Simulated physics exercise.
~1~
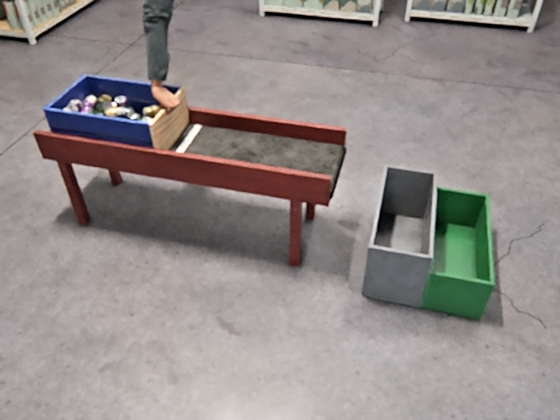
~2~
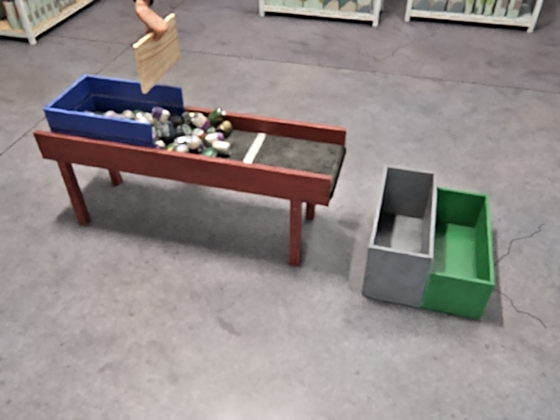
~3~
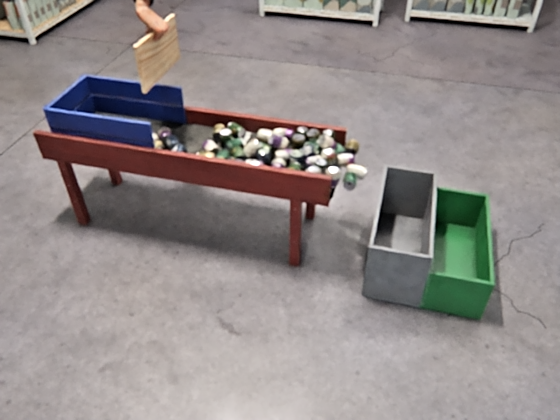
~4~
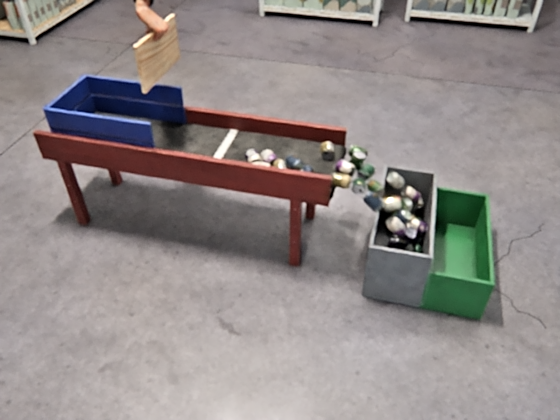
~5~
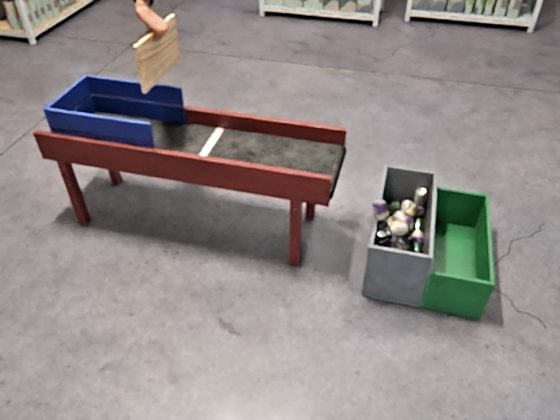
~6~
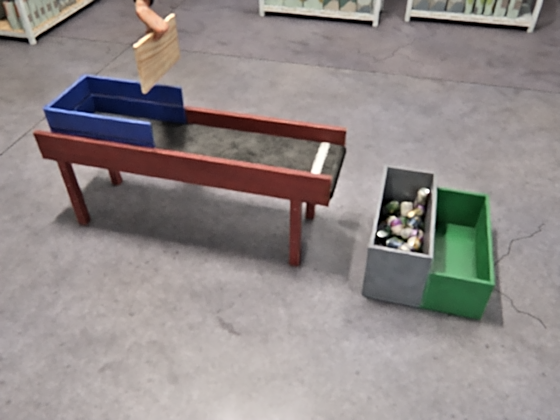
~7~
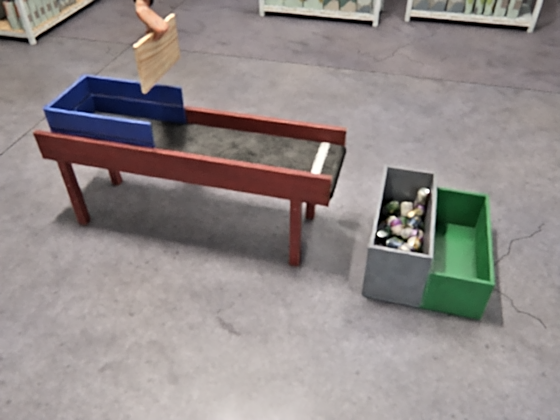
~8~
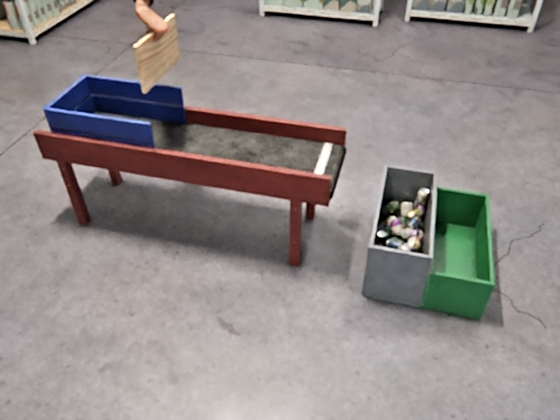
On a smooth grey concrete floor, a low red-framed conveyor with a dark belt holds a blue pen of small cans at its left end, with a grey tote and a green bin standing beyond its right end. A hand lifts the wooden gate from the pen and keeps it raised. The cans spread out along the belt, travelling right in a loose, jumbled stream. They spill over the far end and drop into the grey tote. Soon the belt is bare except for its white stripe, and the cans lie heaped in the grey tote while the green bin stays empty.
